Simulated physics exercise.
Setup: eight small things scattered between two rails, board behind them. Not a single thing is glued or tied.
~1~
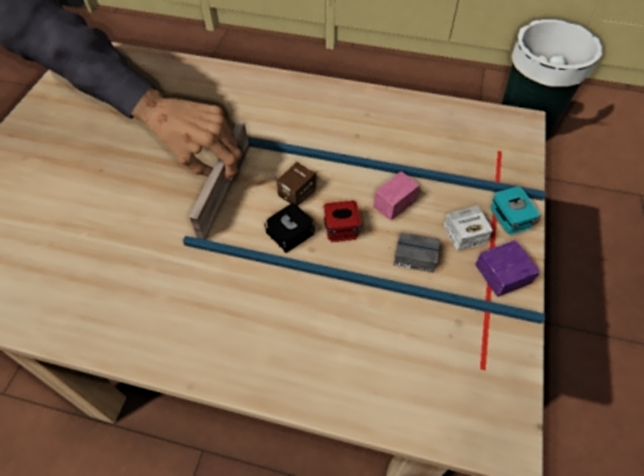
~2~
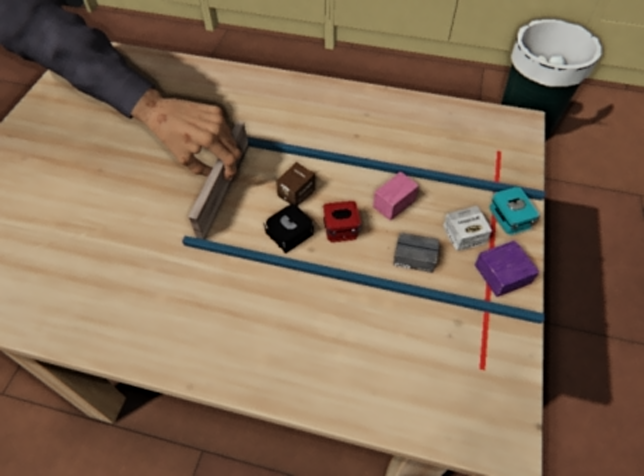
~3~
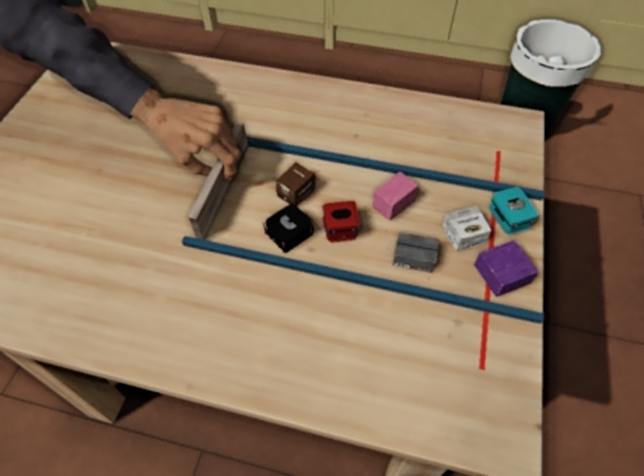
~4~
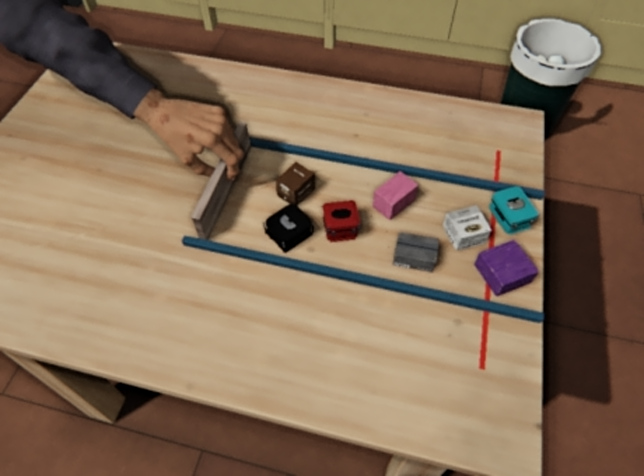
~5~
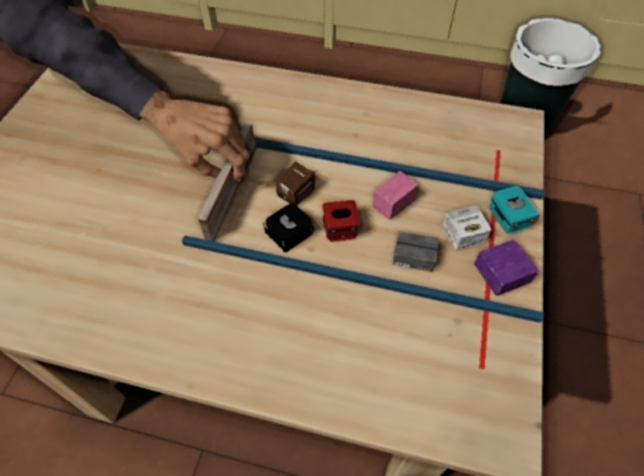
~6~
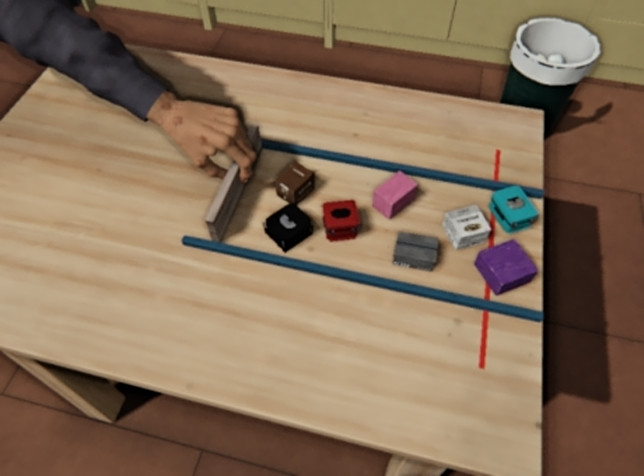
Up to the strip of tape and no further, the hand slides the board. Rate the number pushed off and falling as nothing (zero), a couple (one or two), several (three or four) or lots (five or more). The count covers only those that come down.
It is several.
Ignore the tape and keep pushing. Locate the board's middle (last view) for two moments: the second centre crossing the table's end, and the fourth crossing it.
The first one at (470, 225), the next at (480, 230).
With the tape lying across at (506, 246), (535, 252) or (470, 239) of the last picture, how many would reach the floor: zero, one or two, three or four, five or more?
At least five; at least five; one to two.
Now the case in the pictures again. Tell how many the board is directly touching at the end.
It's touching 2 at the end.
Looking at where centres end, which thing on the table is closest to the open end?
That would be the pink block.
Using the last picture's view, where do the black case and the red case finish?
The black case at (517, 282), the red case at (525, 246).
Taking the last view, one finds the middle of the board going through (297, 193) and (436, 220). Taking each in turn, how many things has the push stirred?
In order, the tallies are 3 and 8.
A little later, none off yet; turquoise case at rest near (512, 210); purple block at rest near (505, 267); white box at rest near (466, 227).
Next, none off yet; turquoise case at rest near (512, 210); purple block at rest near (505, 267); white box at rest near (469, 226).
Later still, none off yet; turquoise case shifted a little near (527, 206); purple block tilted a little near (560, 273); white box shifted about its own width near (518, 231).
When it is over, the number that fall off is three or four; down, grey box, white box, purple block and turquoise case.
